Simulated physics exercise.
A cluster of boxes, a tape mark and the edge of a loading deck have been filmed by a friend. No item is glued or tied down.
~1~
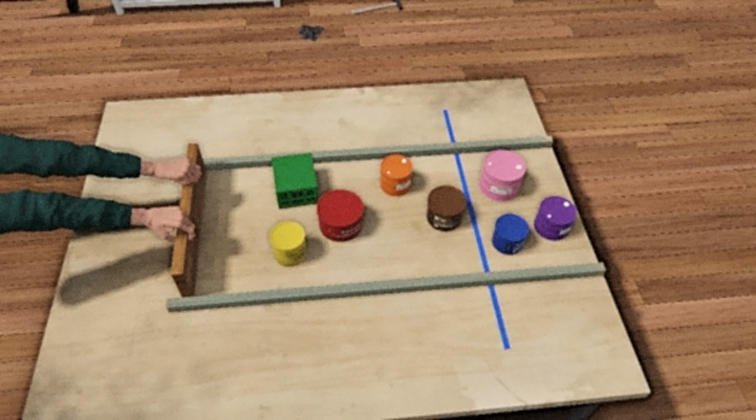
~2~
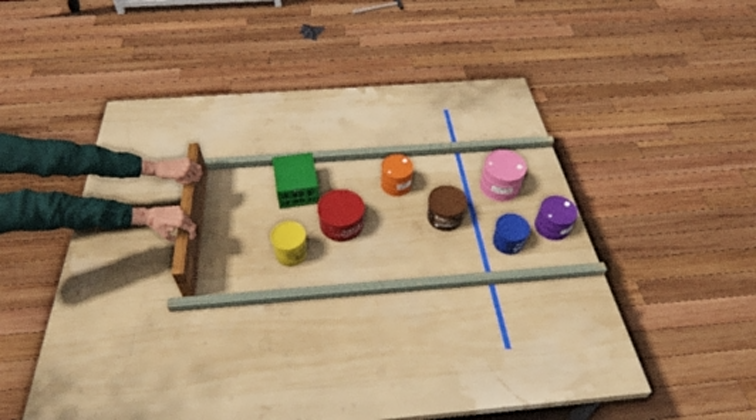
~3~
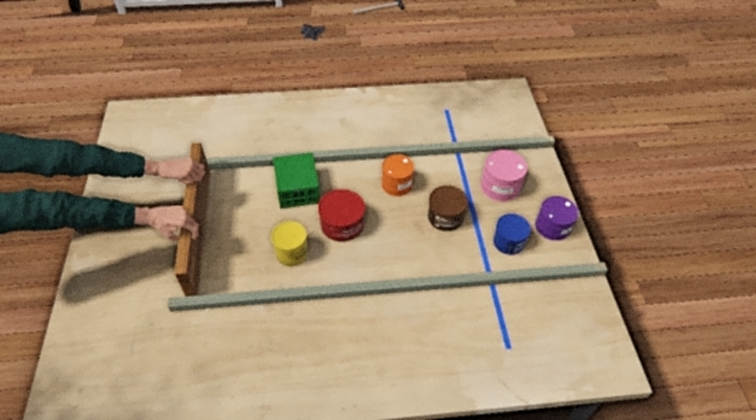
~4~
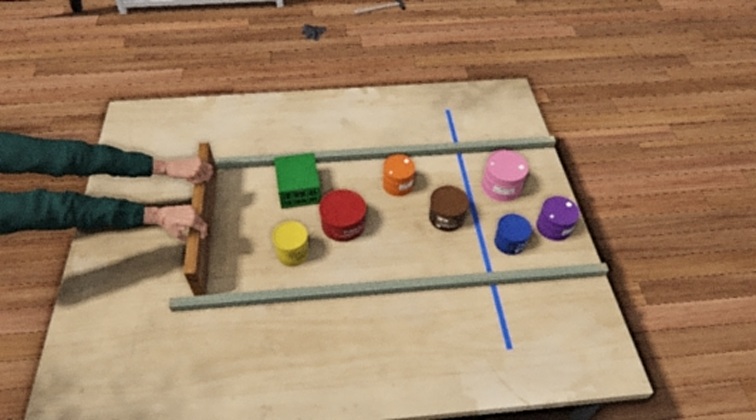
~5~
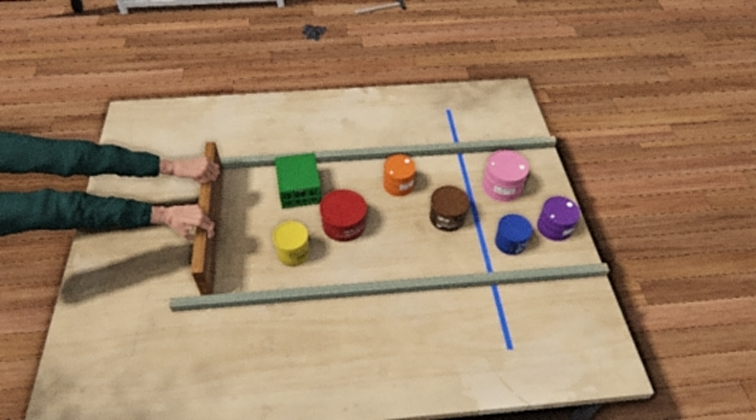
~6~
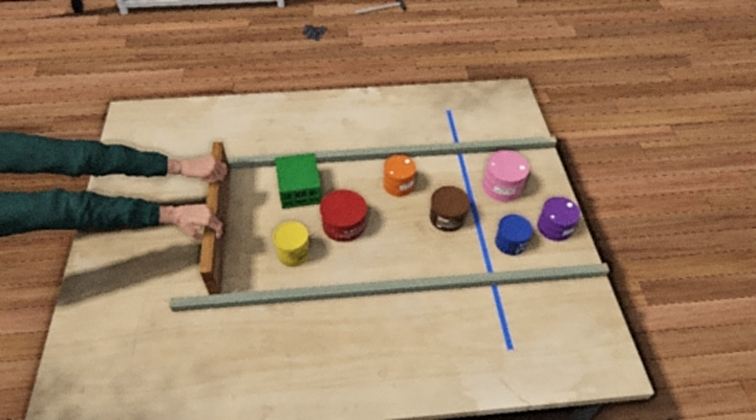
On a wooden board, two hands slide a plank slightly right between rails towards colourful containers, which stay in place.
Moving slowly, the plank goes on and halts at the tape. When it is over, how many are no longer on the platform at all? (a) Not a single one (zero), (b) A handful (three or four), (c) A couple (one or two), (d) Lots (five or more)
Not a single one (zero) (a).
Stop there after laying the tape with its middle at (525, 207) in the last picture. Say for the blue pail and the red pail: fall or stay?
The blue pail remains up; the red pail remains up.
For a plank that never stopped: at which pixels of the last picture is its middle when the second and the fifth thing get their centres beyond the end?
At (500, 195) for the second, at (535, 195) for the fifth.
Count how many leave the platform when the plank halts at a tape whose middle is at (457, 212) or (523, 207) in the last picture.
In order, 0 then 4.
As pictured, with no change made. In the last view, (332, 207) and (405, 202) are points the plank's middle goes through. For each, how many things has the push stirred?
3, then 5.
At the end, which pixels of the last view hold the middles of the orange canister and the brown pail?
Final spots - orange canister (522, 169), brown pail (539, 205).
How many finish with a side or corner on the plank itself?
Tally at the end: 3.
A little later, none off yet; purple canister at rest near (558, 219); pink canister at rest near (505, 176); blue pail at rest near (513, 235).
Next, none off yet; purple canister at rest near (558, 219); pink canister shifted a little near (513, 177); blue pail at rest near (513, 235).
When it is over, the number that fall off is zero.
